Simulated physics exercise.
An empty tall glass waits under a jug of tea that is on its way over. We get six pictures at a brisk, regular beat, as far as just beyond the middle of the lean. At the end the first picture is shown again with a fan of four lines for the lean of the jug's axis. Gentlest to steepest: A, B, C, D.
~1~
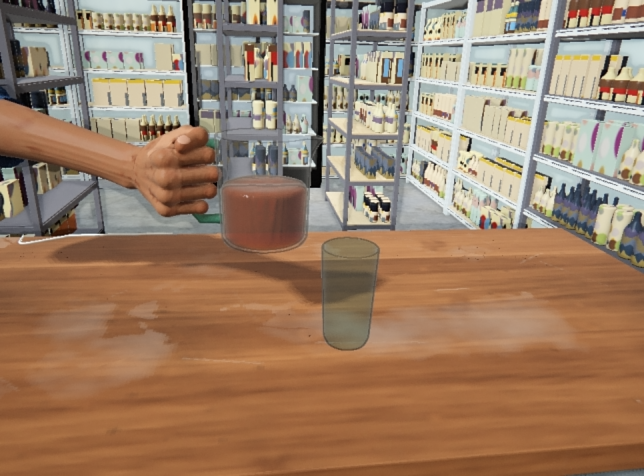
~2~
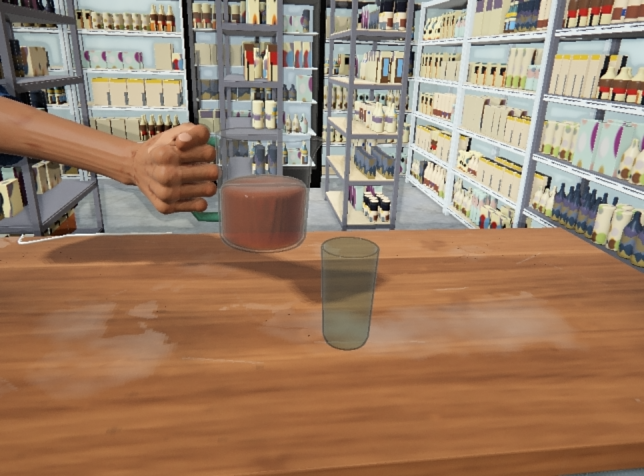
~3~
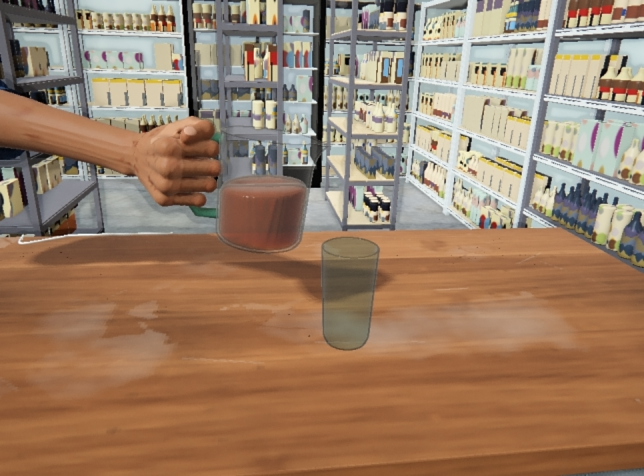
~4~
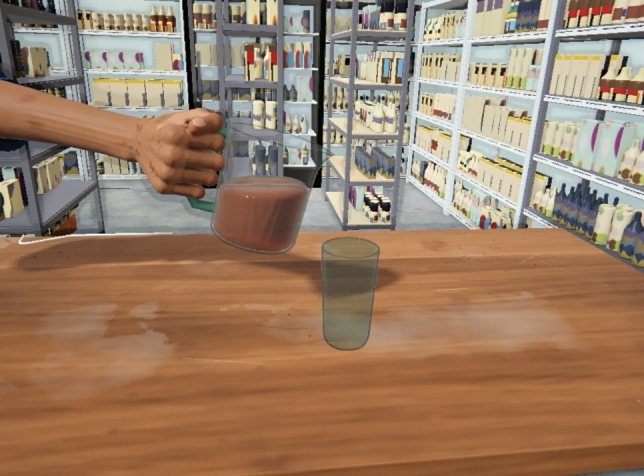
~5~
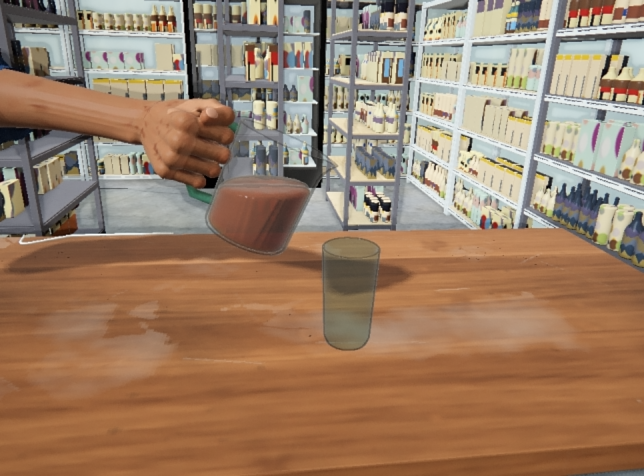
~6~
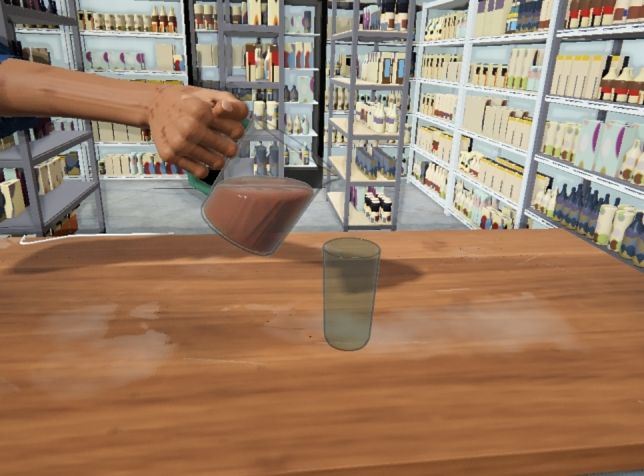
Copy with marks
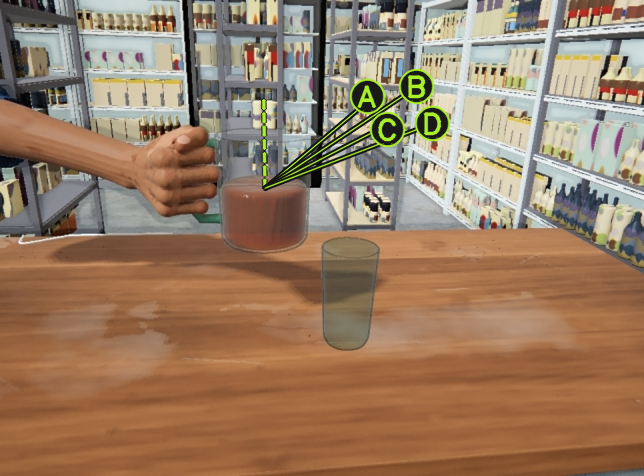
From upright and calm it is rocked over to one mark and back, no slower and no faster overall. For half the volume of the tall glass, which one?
Go for D.
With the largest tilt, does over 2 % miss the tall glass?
No, it does not.
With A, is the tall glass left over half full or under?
Under.
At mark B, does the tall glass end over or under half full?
Under half.
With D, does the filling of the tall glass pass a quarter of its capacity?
Yes, it does.
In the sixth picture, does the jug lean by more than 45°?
No.
On the marked copy, A at (356, 110); B at (402, 96); C at (370, 133); D at (416, 129).
Choosing A, the tall glass ends with about 5 % of what it can hold.
Choosing B, the tall glass ends with about 17 % of what it can hold.
Choosing C, the tall glass ends with about 32 % of what it can hold.
Choosing D, the tall glass ends with about 50 % of what it can hold.
